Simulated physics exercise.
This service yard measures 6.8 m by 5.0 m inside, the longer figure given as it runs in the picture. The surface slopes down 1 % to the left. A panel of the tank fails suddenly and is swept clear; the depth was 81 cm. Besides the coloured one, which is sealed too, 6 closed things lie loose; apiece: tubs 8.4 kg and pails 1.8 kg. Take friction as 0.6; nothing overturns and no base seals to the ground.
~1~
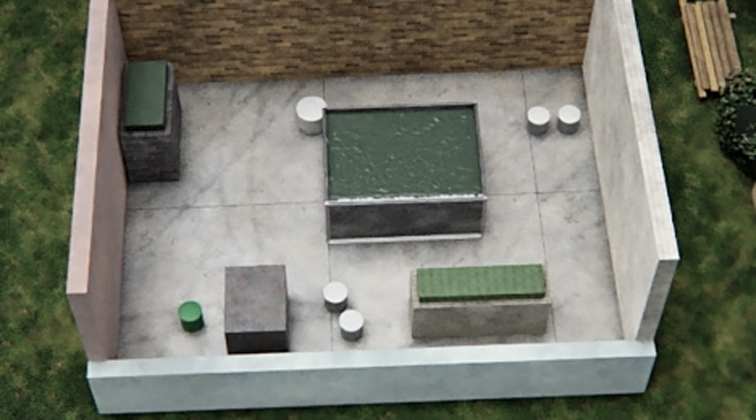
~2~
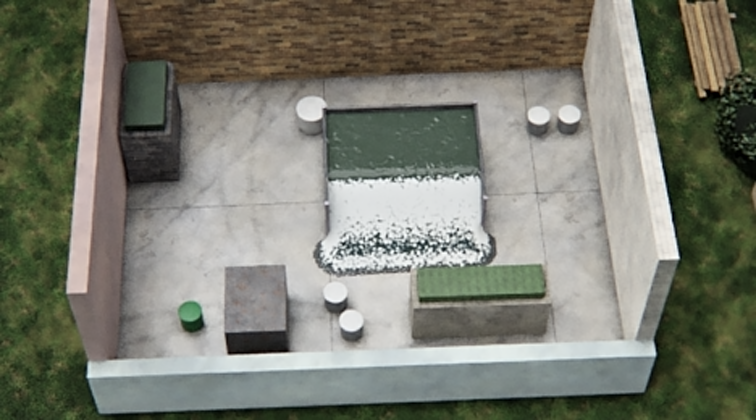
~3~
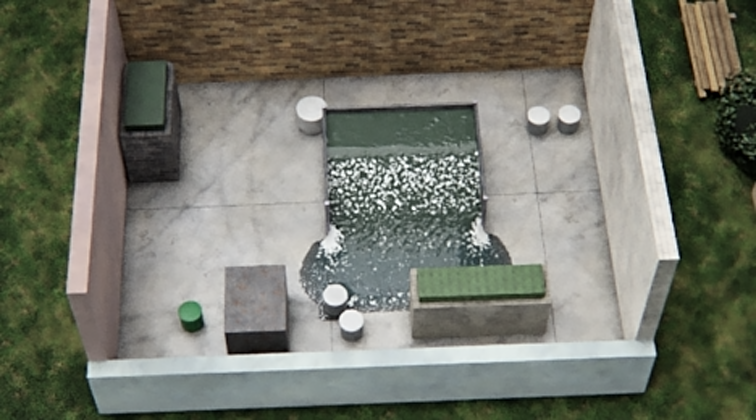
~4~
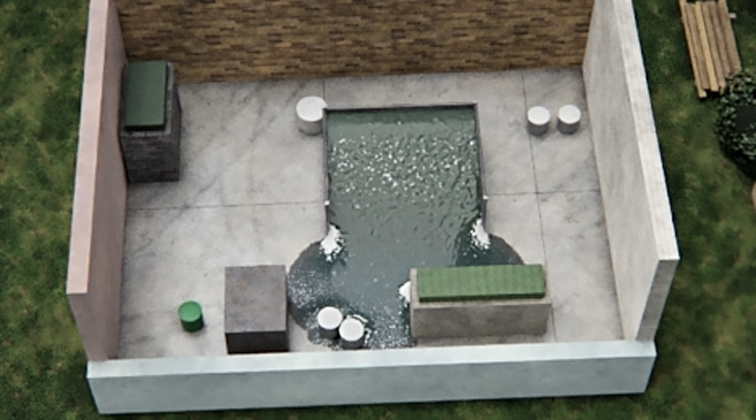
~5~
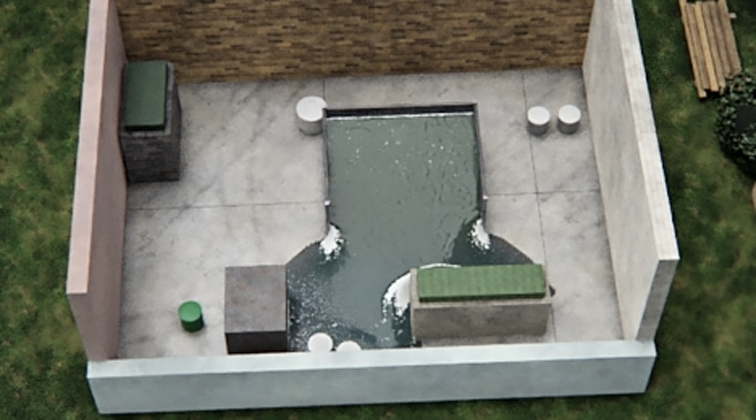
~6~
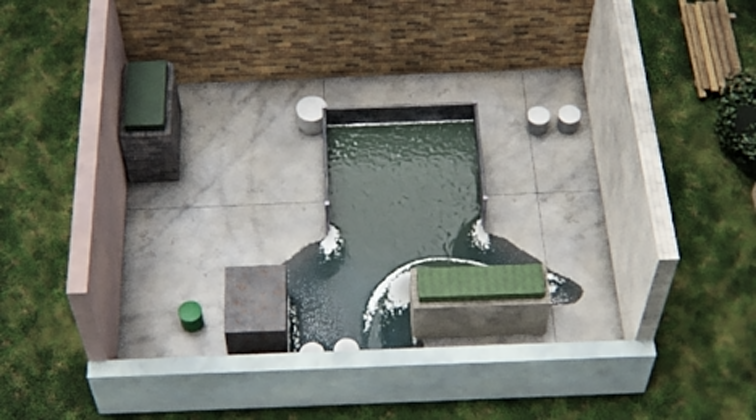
At the start, a raised tank of dark green water stands full in a walled yard among blocks and small tubs. Its front panel gives way and foaming water pours forward, spreading across the floor and around the planter-like block, pushing two white tubs toward the front wall while the green one stays put.
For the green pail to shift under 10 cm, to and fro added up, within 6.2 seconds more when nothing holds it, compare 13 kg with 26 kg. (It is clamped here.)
I expect that the lower weight is enough.
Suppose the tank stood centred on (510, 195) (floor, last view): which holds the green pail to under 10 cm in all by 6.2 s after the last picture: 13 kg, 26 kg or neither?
In that case the lower weight is enough.
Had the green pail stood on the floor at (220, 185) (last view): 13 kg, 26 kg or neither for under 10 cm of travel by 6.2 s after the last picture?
The smaller is enough.
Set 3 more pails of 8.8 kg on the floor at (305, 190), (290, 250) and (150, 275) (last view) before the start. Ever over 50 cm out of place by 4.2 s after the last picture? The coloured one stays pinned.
In that order: Under, more, over.
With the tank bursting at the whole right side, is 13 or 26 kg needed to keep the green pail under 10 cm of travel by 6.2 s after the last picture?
Then the smaller load will do.
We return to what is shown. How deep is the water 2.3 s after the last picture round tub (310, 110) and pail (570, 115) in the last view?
About 0 and 13 cm.
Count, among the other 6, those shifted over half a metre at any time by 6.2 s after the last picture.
6 of them.
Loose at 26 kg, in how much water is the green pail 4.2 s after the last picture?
Roughly 5 cm.
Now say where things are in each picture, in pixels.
The first frame shows the green pail at (190, 311), on the bottom; 3.3 m2 under water; 0 of 7 have shifted.
The second frame shows the green pail at (190, 311) rests on the ground; 4.7 m2 under water; 0 of 7 have shifted.
The third frame shows the green pail at (190, 311), on the bottom; 6.2 m2 under water; 0 of 7 have shifted.
The fourth frame shows the green pail at (190, 311), on the bottom; water covers 7.4 m2; 2 of 7 have shifted.
The fifth frame shows the green pail at (190, 311), on the bottom; water covers 8.4 m2; 2 of 7 have shifted.
The sixth frame shows the green pail at (190, 311), on the bottom; water covers 9.0 m2; 2 of 7 have shifted.
Then, 0.6 s after the last picture the green pail would be 0 cm from its start with 13 kg and 0 cm from its start with 26 kg; 0 cm of water round it then.
Then, 2.3 s after the last picture the green pail would be 0 cm from its start with 13 kg and 0 cm from its start with 26 kg; 3 cm of water round it then.
Then, 4.2 s after the last picture the green pail would be 0 cm from its start with 13 kg and 0 cm from its start with 26 kg; 5 cm of water round it then.
Then, 6.2 s after the last picture the green pail would be 0 cm from its start with 13 kg and 0 cm from its start with 26 kg; 7 cm of water round it then.
